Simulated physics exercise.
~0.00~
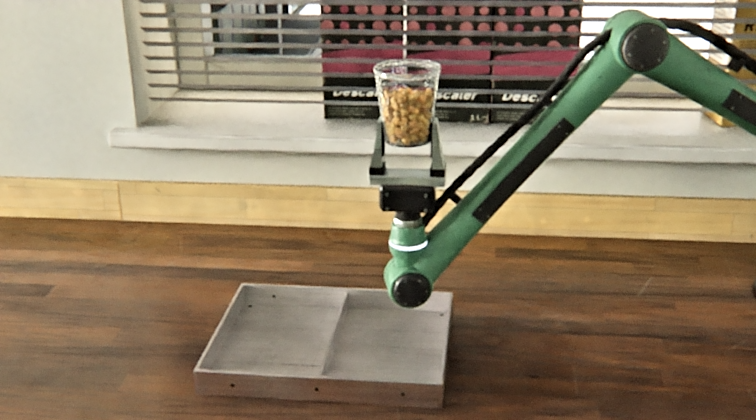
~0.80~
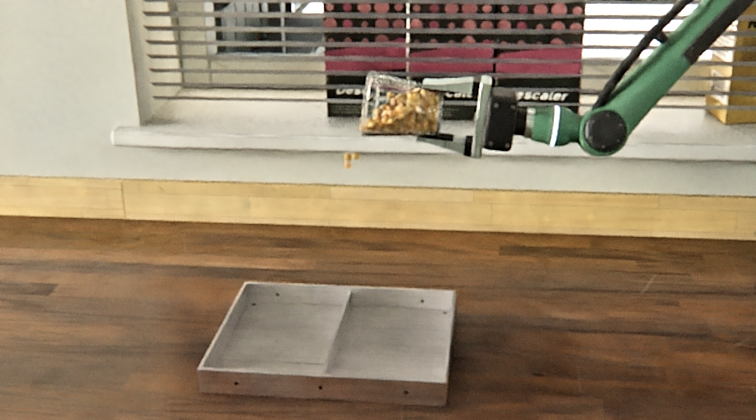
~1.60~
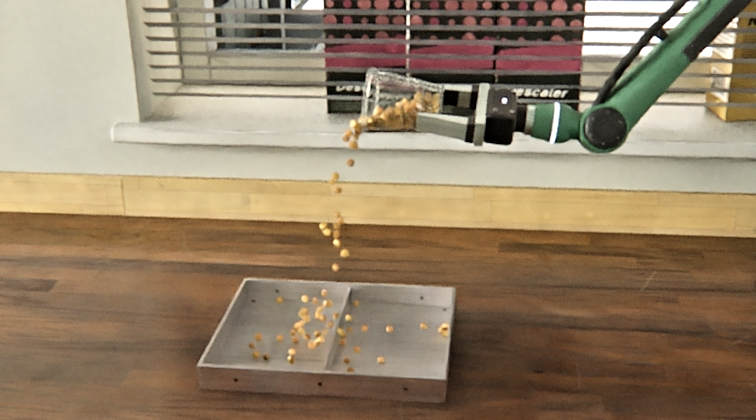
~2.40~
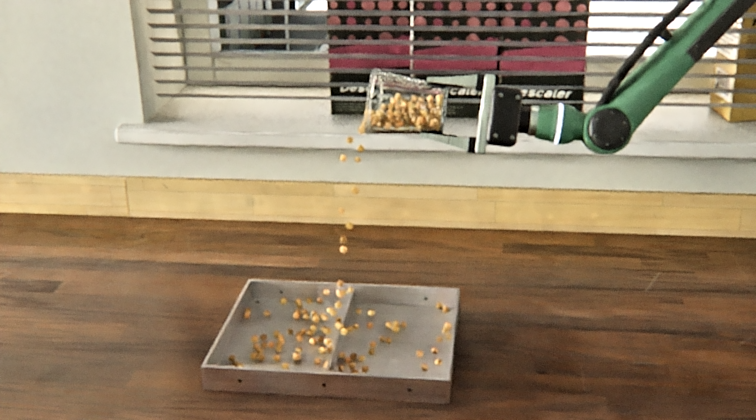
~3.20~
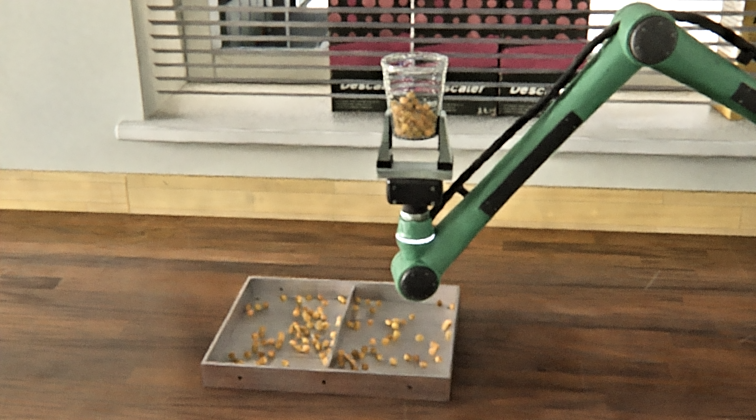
The video shows a green robot arm holding a clear tumbler of chickpeas above a divided grey tray, then tipping it sideways so pieces fall into both sections, and finally returning it upright with some chickpeas still inside and the rest scattered across the tray.
